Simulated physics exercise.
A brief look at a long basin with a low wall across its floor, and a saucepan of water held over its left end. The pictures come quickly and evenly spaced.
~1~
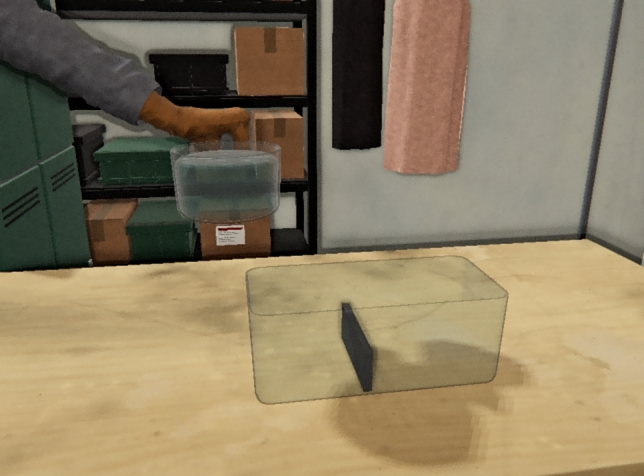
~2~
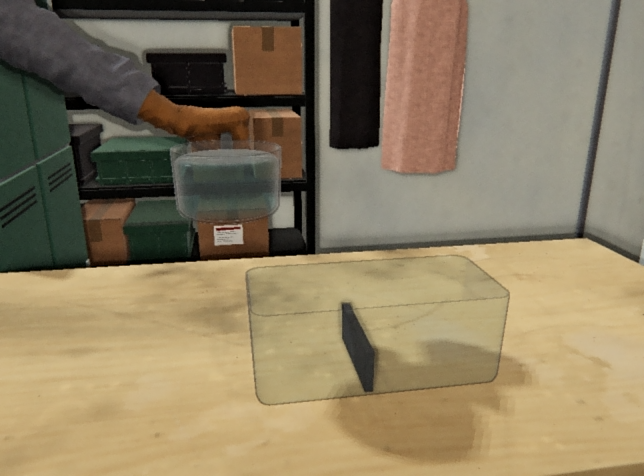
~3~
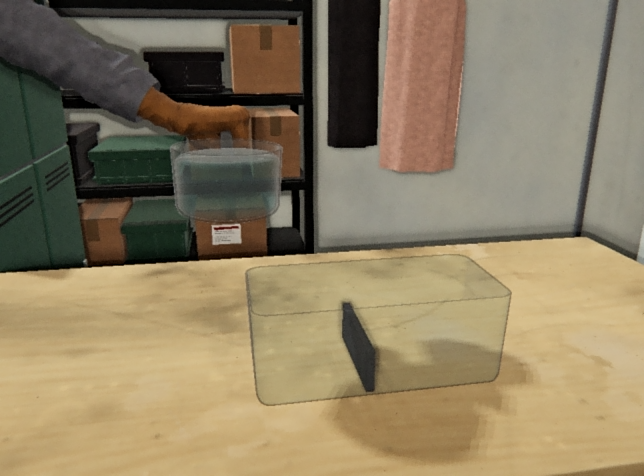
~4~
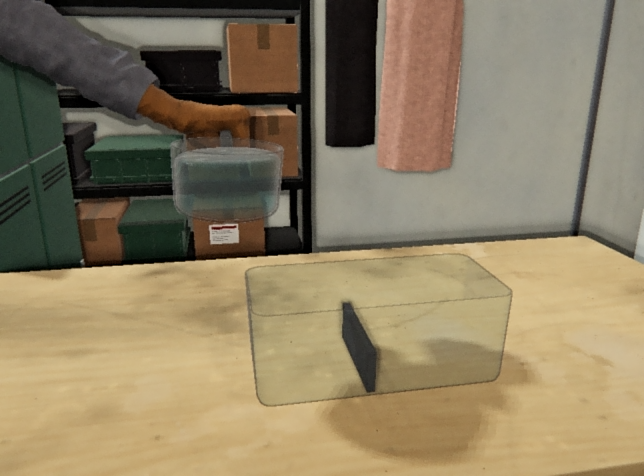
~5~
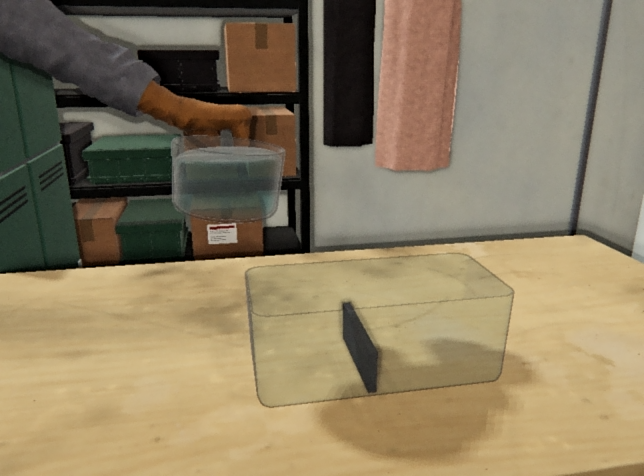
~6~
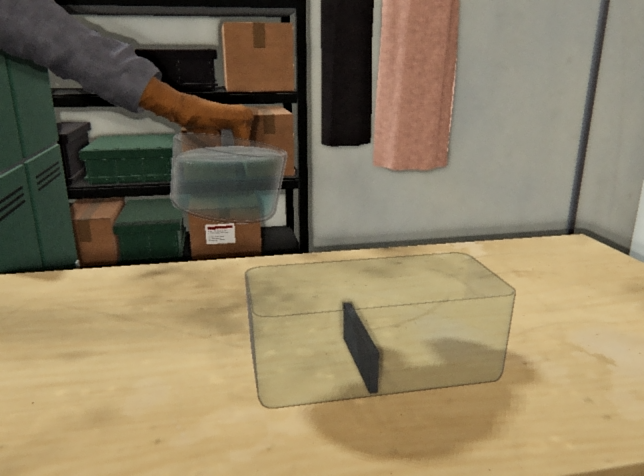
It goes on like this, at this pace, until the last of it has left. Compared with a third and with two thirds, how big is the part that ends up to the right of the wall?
Most likely the right of the wall will hold too little for one third.
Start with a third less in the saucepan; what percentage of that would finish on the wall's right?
About 0 %.
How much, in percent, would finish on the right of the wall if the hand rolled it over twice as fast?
Roughly 10 percent.
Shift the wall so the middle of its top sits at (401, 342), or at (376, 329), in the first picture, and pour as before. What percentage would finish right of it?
About 15 per cent, then about 0 per cent.
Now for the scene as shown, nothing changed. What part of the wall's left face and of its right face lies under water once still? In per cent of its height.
About 50 per cent on the left and 10 per cent on the right.
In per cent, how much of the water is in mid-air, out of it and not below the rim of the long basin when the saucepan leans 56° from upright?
Share out of both vessels: Approx. 20 %.
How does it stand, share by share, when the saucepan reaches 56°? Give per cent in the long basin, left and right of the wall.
Left part: Around 10 %. Right part: Around 0 %.
A moment on, the tilt is 56° and 67 per cent is still to pour, 11 is left of the wall and 0 right of it.
Next, the tilt is 88° and 18 per cent is still to pour, 53 is left of the wall and 17 right of it.
Then the tilt is 98° and 2 per cent is still to pour, 78 is left of the wall and 17 right of it.
Later the tilt is 98° and 0 per cent is still to pour, 82 is left of the wall and 17 right of it.
Finally, 82 per cent lies left of the wall, 17 right of it and 1 outside.
